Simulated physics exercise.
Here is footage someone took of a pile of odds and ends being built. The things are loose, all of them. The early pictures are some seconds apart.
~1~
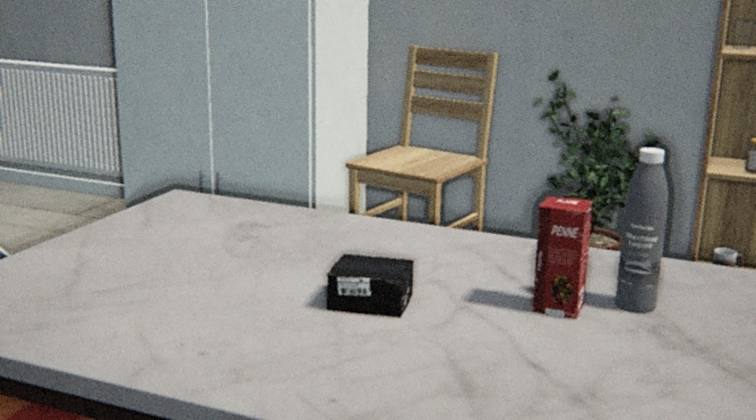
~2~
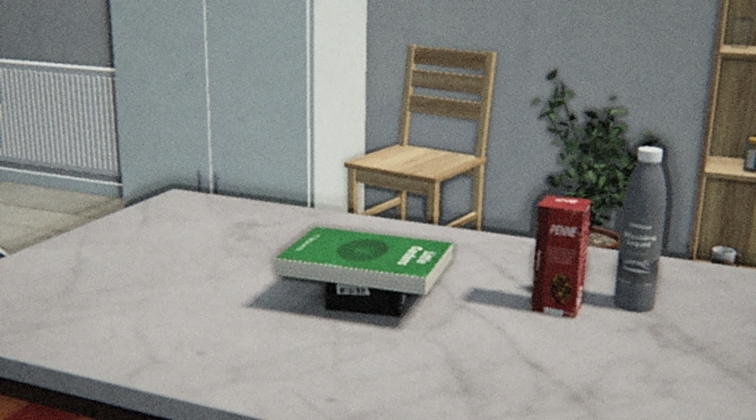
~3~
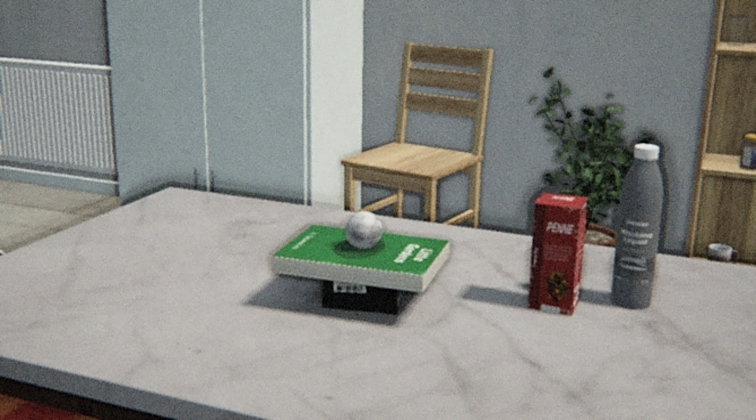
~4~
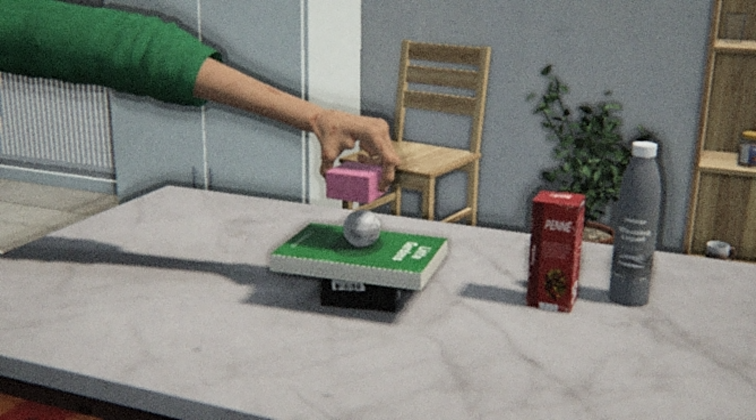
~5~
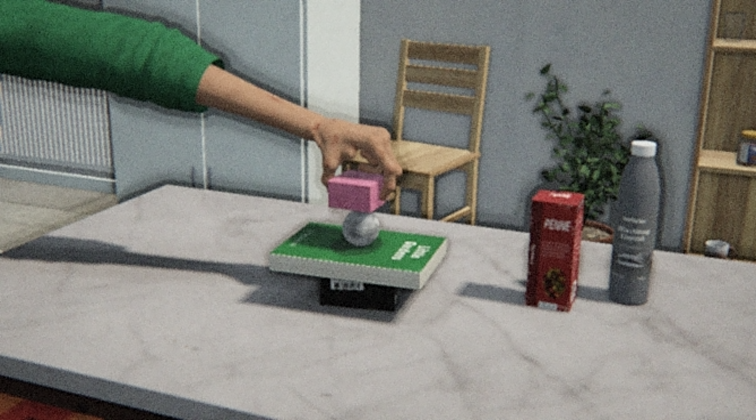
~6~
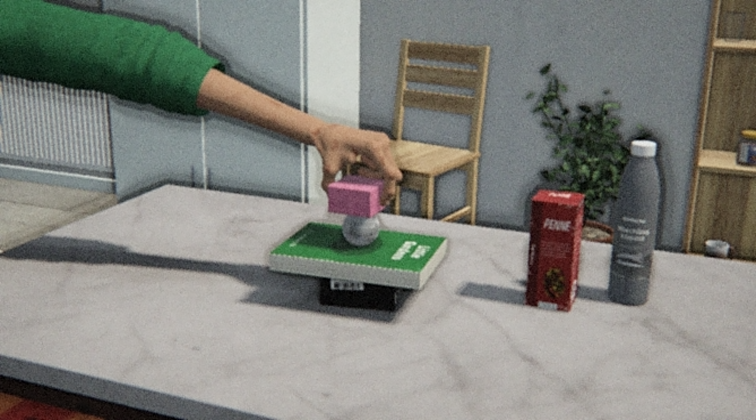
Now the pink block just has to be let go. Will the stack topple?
Most likely the pile fails.
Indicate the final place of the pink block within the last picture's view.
Look near (216, 262) in the final picture.
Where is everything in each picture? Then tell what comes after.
The last thing is not in view yet; black box (371, 285), in the first frame.
The last thing is not in view yet; grey bottle (642, 229), in the second frame.
The last thing is not in view yet; red carton (557, 254), in the third frame.
Coming down; pink block (358, 182); green book (361, 254), in the fourth frame.
Coming down; pink block (359, 191); white ball (361, 227), in the fifth frame.
In place under the hand; pink block (359, 196); black box (364, 279), in the sixth frame.
Then, 0.50 s later than the last frame, pink block now fallen.
Then, 0.80 s later than the last frame, things are still on the move.
Then, 1.00 s later than the last frame, as before.
When it is over, fallen, pink block; the other 5 as before. End places, in pixels of the last picture, pink block near (216, 262). The pile gives way.
